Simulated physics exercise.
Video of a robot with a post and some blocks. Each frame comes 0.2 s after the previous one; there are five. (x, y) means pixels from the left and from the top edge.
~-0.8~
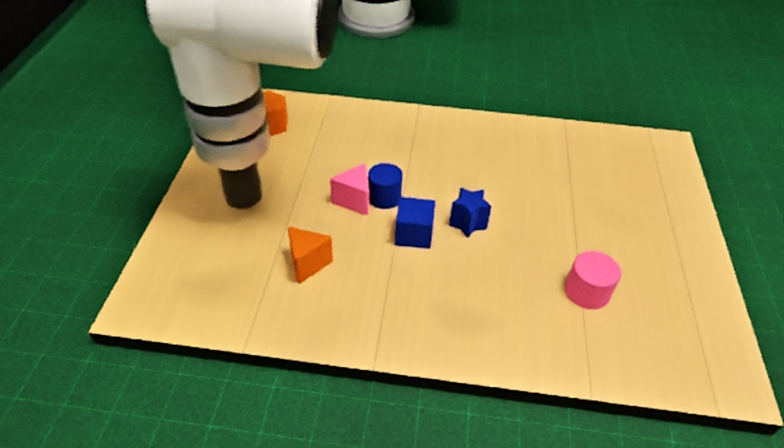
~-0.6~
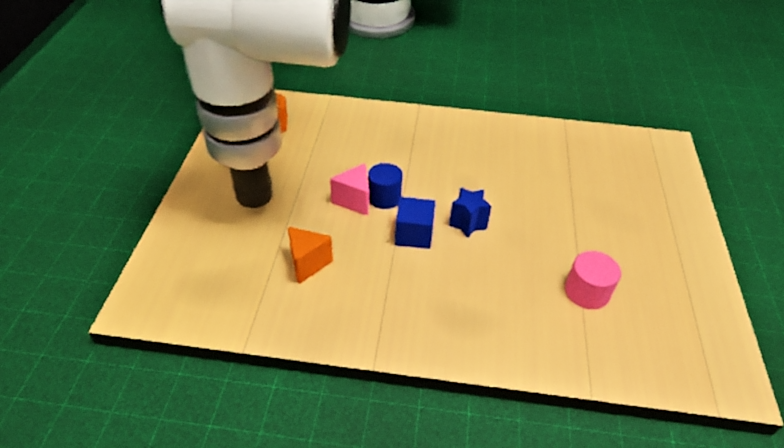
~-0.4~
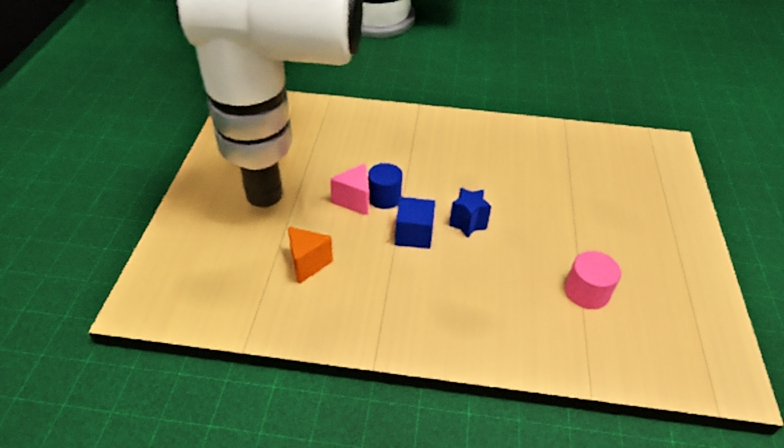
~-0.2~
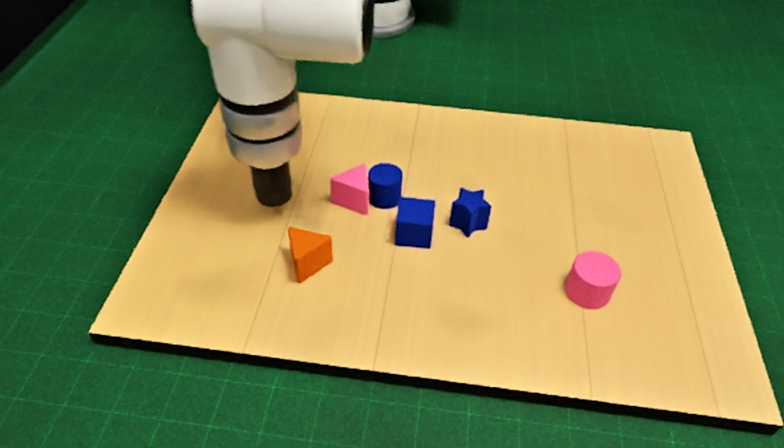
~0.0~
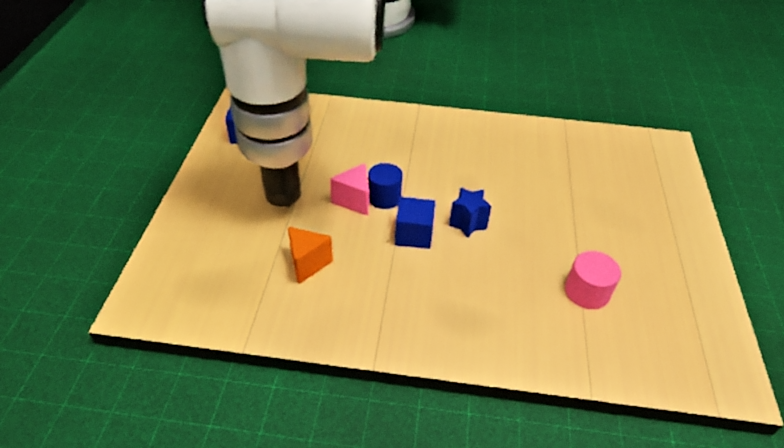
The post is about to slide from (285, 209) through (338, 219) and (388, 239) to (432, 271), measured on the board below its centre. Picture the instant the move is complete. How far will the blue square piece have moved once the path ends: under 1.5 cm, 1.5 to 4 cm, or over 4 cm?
My estimate: In the 1.5 to 4 cm range.
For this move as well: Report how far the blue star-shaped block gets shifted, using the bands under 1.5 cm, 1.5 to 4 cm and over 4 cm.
It goes under 1.5 cm.
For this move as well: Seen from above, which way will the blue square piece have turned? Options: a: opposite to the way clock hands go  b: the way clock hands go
(a)
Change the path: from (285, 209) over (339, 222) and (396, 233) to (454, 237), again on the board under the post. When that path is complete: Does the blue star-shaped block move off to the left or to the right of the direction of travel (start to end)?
The blue star-shaped block is shifted sideways to the left, facing along the path from start to end.
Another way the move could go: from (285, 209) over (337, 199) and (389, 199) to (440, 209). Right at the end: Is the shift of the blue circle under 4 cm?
Short answer: No.
On the path given first. One third of the way, post (339, 206); nothing pushed yet.
Two thirds of the way, post (389, 226); blue square piece (426, 212), turned 15° anticlockwise.
At the end, post (433, 257); pink triangular block still; blue square piece (446, 216), turned 55° anticlockwise; blue star-shaped block still.
